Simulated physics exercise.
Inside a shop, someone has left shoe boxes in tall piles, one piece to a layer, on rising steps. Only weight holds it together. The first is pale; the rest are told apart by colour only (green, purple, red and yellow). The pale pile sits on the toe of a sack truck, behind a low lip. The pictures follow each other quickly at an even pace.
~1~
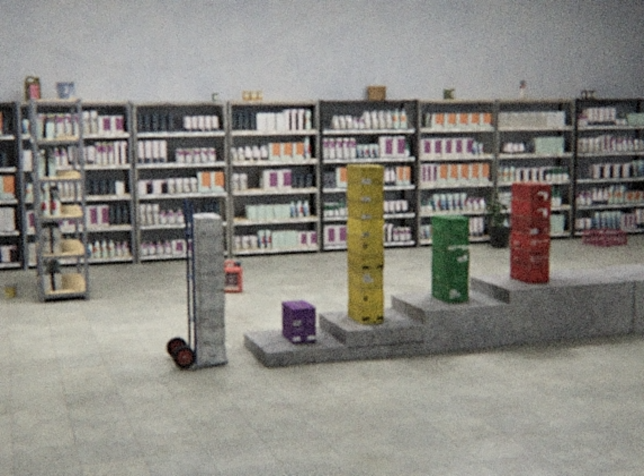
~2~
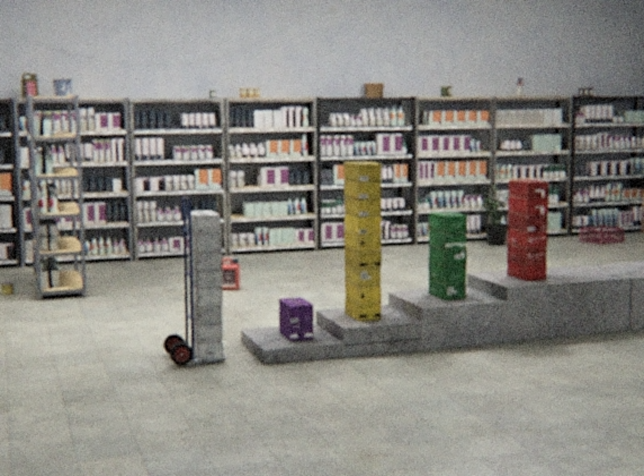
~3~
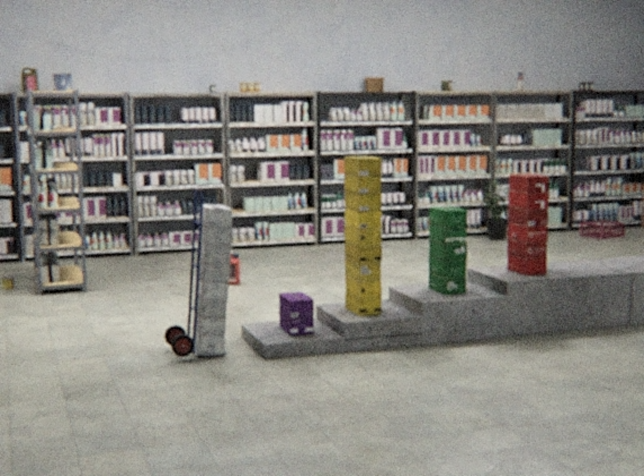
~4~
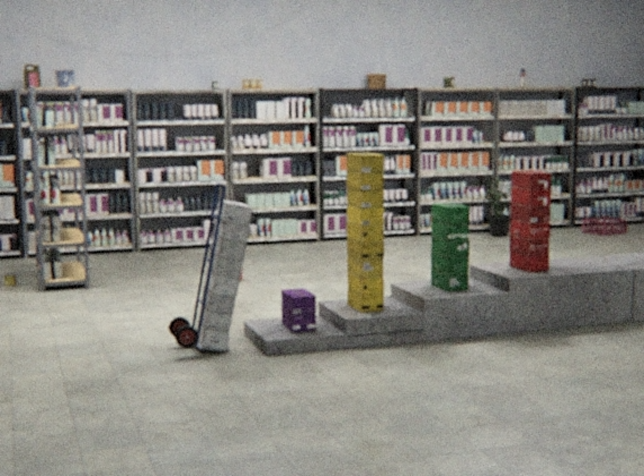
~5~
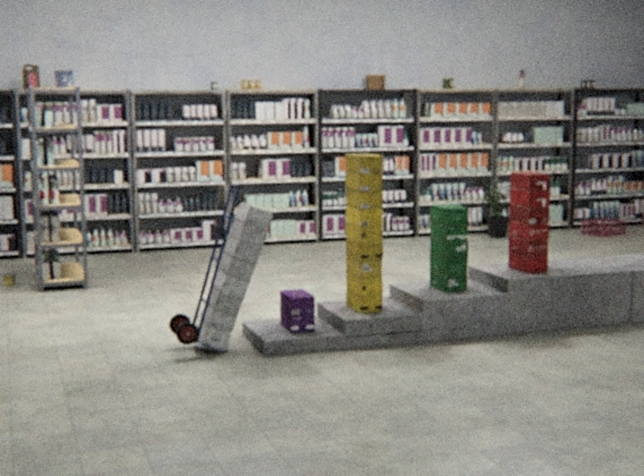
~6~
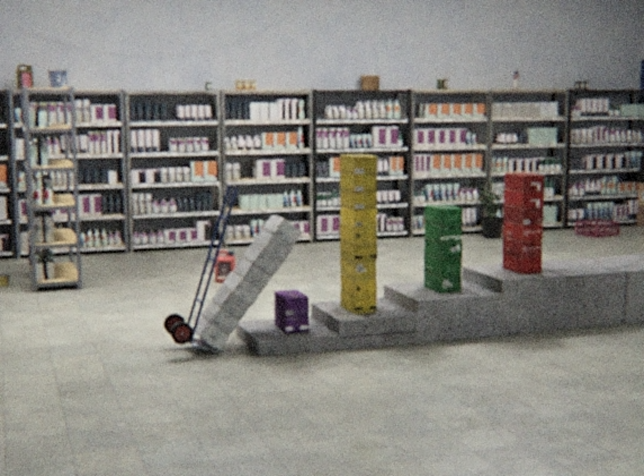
In a shop lined with stocked shelves, seen from across a pale floor by a camera that wavers slightly, grey steps rise to the right. A pale stack stands on a red-wheeled sack truck at left, beside a small purple pile, a tall yellow one, a green one and a red one. The truck tilts rightward, and the pale stack leans increasingly toward the purple pile, while the coloured piles stay put.
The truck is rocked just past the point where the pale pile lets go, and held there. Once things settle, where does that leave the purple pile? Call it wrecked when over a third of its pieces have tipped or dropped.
The purple pile survives.
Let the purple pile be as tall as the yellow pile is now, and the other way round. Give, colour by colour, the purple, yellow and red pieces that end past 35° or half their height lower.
Down at the end: Purple 8, yellow 0, red 0.
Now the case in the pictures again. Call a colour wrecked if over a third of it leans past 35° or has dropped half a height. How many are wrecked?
In all, 0.
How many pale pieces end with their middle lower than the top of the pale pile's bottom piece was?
2 pale pieces.
Soon after the last picture, 8 of the pale pile down; none of the 2 purple boxes down (0 of 22 in all colours); top purple box unmoved.
A little later, 8 of the pale pile down; none of the 2 purple boxes down (0 of 22 in all colours); top purple box leaning barely.
At rest, 8 of the pale pile down; none of the 2 purple boxes down (0 of 22 in all colours); top purple box shifted a little; top yellow box unmoved. As the last picture would show them, middles, top purple box near (295, 302), top yellow box near (358, 164).
